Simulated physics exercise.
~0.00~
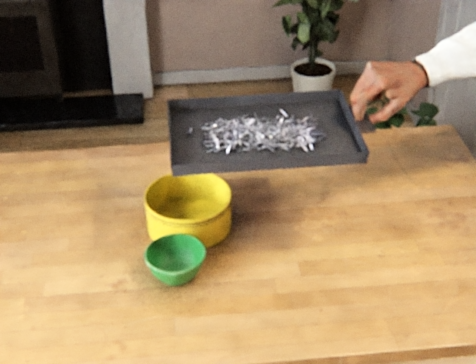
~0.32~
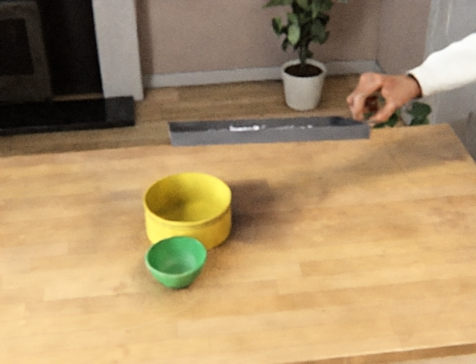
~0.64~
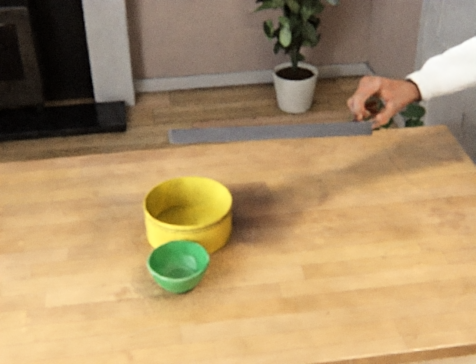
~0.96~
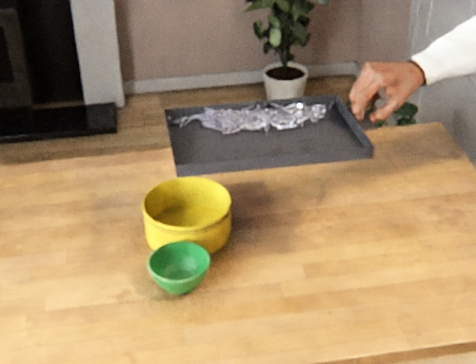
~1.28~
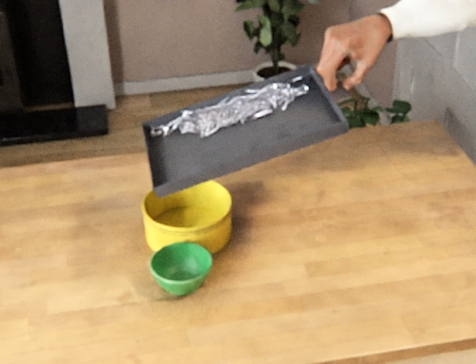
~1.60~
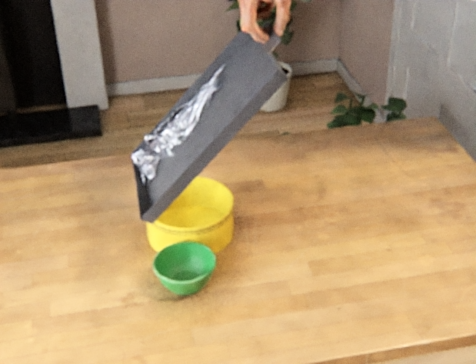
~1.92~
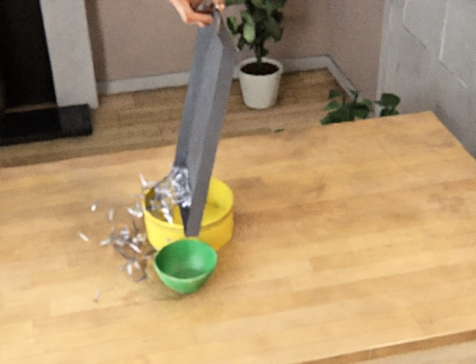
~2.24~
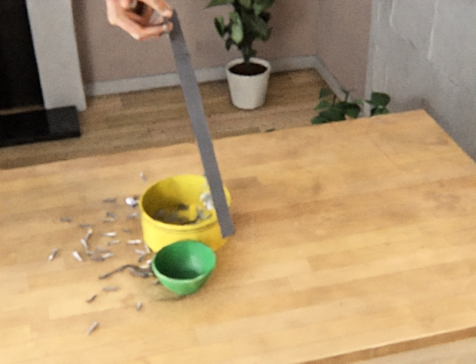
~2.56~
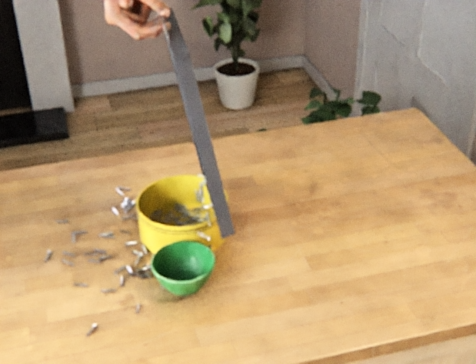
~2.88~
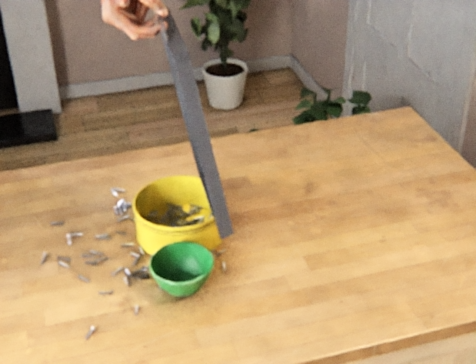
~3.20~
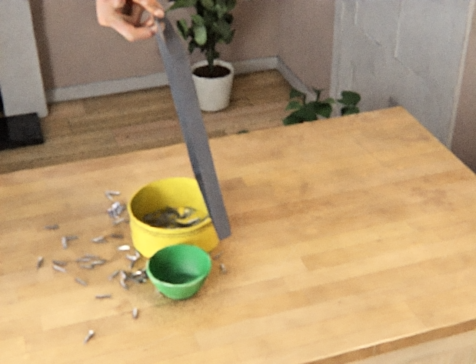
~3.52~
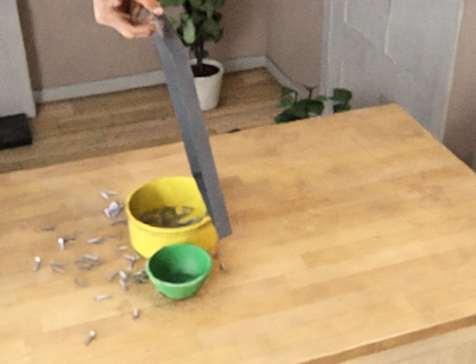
A hand tips a tray of screws into a yellow pot, scattering some across the table.
